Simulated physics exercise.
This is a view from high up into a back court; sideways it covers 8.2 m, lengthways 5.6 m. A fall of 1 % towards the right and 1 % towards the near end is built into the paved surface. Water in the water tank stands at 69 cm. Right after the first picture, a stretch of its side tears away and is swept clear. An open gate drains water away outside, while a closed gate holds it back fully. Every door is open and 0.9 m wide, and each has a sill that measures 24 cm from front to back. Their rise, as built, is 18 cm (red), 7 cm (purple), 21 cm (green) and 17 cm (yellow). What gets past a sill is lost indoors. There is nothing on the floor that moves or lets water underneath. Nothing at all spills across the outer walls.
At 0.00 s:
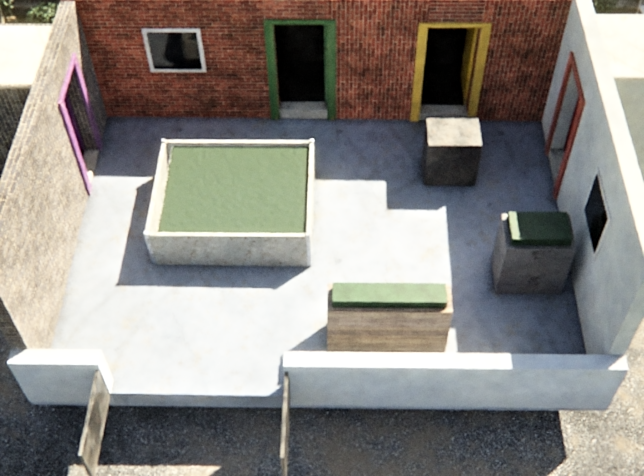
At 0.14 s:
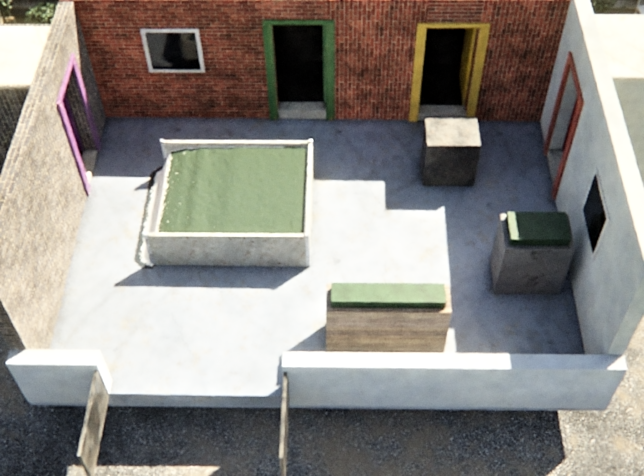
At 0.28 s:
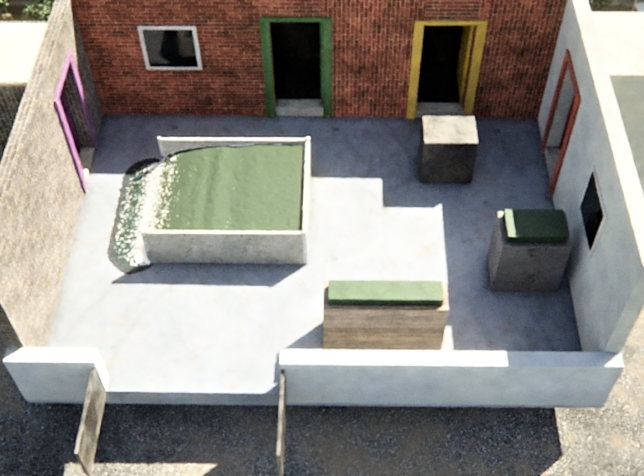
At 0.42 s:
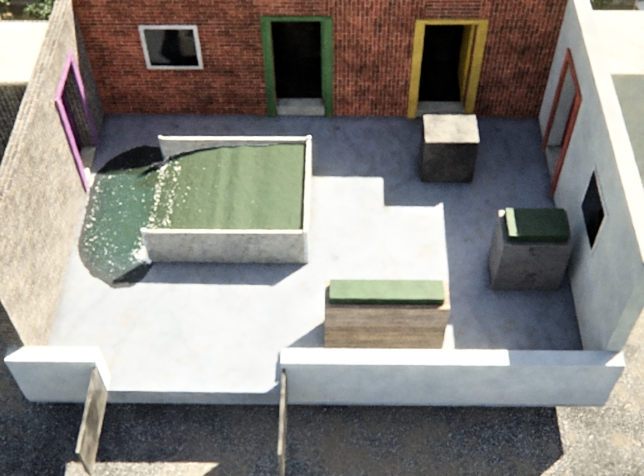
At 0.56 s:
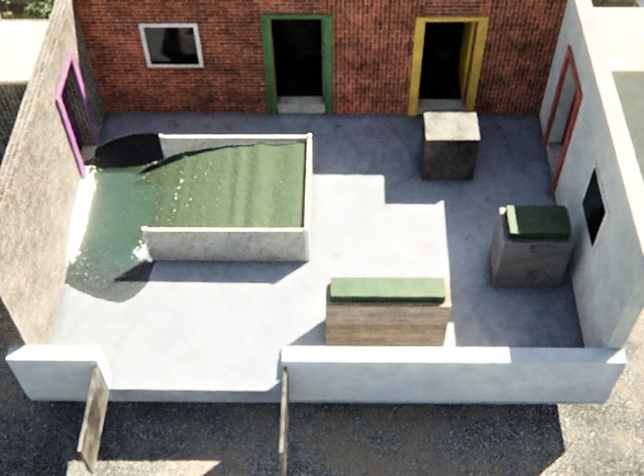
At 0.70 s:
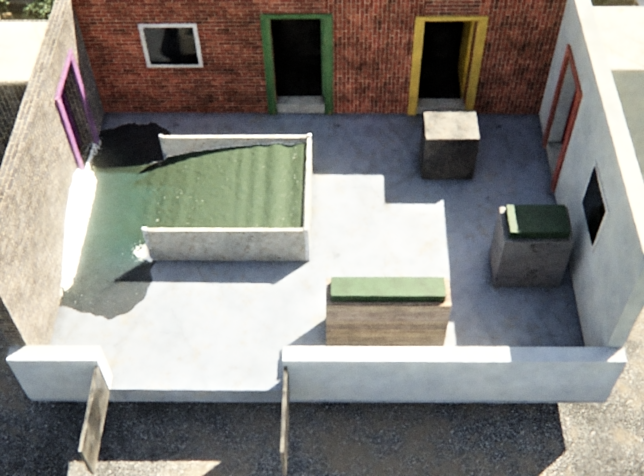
Green water burst out through the left side of a low-walled tank in a walled courtyard, foamed onto the pale paving, and spread to the left wall near the purple door.
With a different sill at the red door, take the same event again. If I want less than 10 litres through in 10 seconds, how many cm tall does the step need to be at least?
You would need about 7 cm.
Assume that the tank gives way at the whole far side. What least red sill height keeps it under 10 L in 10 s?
Then 20 cm.
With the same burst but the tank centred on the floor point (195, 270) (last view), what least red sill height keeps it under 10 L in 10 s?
Then roughly 9.0 cm.
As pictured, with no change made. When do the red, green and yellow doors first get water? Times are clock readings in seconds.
Arrives: Red 5.5 s / green 2.8 s / yellow 4.0 s.
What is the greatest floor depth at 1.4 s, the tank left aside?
Max depth: About 48 cm.
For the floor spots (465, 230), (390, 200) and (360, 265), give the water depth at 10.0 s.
The depths come to about 7, 3 and 2 cm.
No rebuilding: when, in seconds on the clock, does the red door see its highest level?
Peak time: About 8.5 s.
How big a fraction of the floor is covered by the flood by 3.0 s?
Approximately 35 % of it.
After 1.4 s water covers 15 % of the floor, deepest (48 cm) near (92, 216); it has not reached the red door.
After 3.0 s water covers 35 % of the floor, deepest (40 cm) near (44, 374); it has not reached the red door.
After 10.0 s water covers 90 % of the floor, deepest (14 cm) near (586, 378); 8 cm at the red door, 0 litres in over its 18 cm sill.
At the red door as built, the water arrived by 5.5 s and peaked near 8 cm at 8.6 s.
Run again over the same 10 s with other heights there, 15 litres in over 6 cm, 3 litres over 8.5 cm. The limit of 10 litres is kept from about 7 cm up.
